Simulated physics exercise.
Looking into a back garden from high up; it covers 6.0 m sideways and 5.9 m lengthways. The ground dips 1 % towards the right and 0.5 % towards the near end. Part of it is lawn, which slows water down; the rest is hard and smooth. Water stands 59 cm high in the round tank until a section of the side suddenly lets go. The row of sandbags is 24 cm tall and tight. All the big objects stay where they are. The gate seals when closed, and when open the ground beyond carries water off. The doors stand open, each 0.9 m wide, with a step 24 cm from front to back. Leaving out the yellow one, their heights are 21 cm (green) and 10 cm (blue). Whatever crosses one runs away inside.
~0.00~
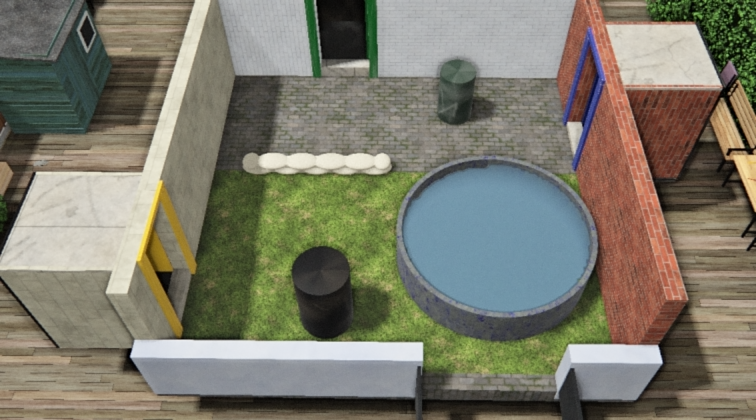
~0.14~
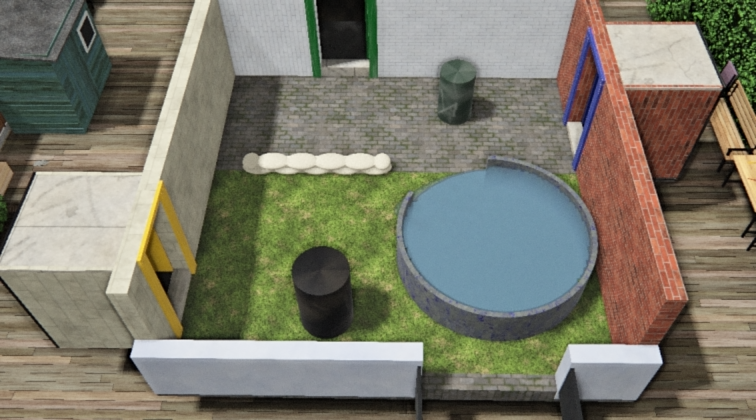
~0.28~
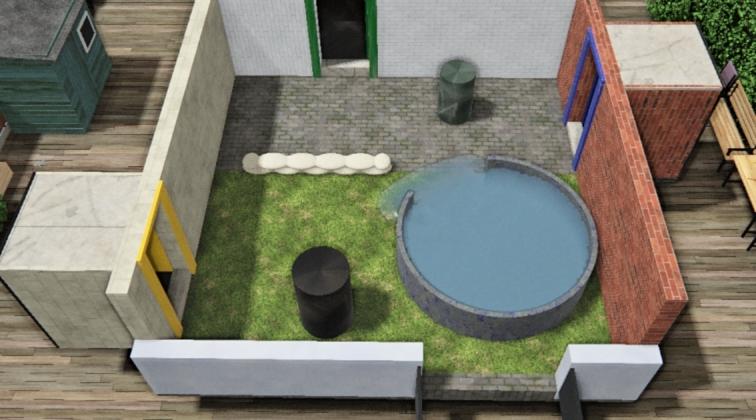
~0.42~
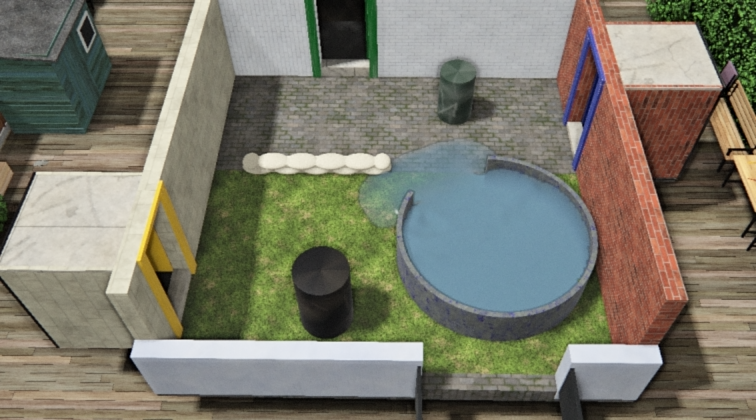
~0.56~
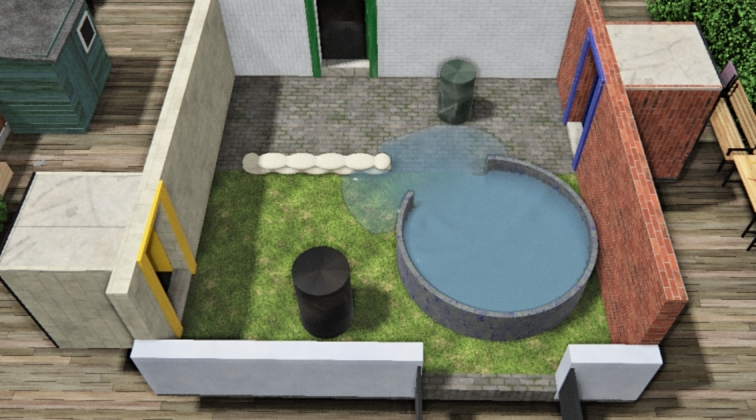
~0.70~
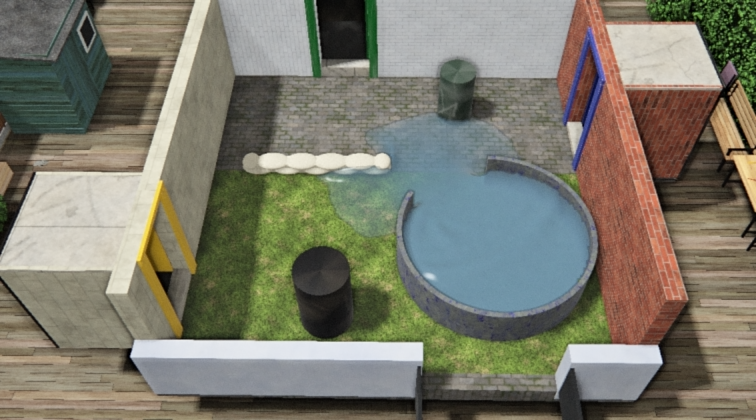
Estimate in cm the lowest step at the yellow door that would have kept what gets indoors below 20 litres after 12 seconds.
Some 6 cm above the ground.
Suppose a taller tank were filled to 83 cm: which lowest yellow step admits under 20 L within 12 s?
Some 11.5 cm.
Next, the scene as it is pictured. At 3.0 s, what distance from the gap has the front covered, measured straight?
About 4.6 m.
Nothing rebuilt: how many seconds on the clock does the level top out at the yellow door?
Around 8.0 s.
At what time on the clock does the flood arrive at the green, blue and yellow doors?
Green 1.4 s, blue 2.0 s, yellow 3.6 s.
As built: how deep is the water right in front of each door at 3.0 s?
In cm: Green 21, blue 7, yellow 0.
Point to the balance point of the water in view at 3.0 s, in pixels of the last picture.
At about (431, 194).
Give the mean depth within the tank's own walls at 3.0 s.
About 30 cm.
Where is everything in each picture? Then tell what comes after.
The first picture shows still water, 59 cm deep, in the round tank at (495, 233); the yellow door at (168, 262) is dry.
In the second picture, the front is at a hidden place, 0.3 m from the gap on the far side; 0.3 m2 of floor is wet, 59 cm left at the back.
In the third picture, the gap is on the far side, the front 0.6 m out at (385, 194); the back of the round tank holds 59 cm.
In the fourth picture, water pours out on the far side and has run 1.0 m, to (396, 161); about 9 cm deep outside, 59 cm at the back.
In the fifth picture, water pours out on the far side and has run 1.4 m, to (389, 142); about 7 cm deep outside, 59 cm at the back.
In the sixth picture, water pours out on the far side and has run 1.8 m, to (379, 130); about 7 cm deep outside, 59 cm at the back; the yellow door at (168, 262), 4.3 m from the gap, is still 2.7 m from the nearest water.
After 1.4 s water covers 30 % of the floor, deepest (33 cm) near (389, 177); it has not reached the yellow door.
After 3.0 s water covers 65 % of the floor, deepest (30 cm) near (235, 80); it has not reached the yellow door.
After 12.0 s water covers 95 % of the floor, deepest (16 cm) near (572, 223); 8 cm at the yellow door, 0 litres in over its 15 cm step.
At the yellow door as built, the water arrived by 3.6 s and peaked near 11 cm at 8.0 s.
Run again over the same 12 s with other heights there, 38 litres in over 5 cm, 12 litres over 7 cm. The limit of 20 litres is kept from about 6 cm up.
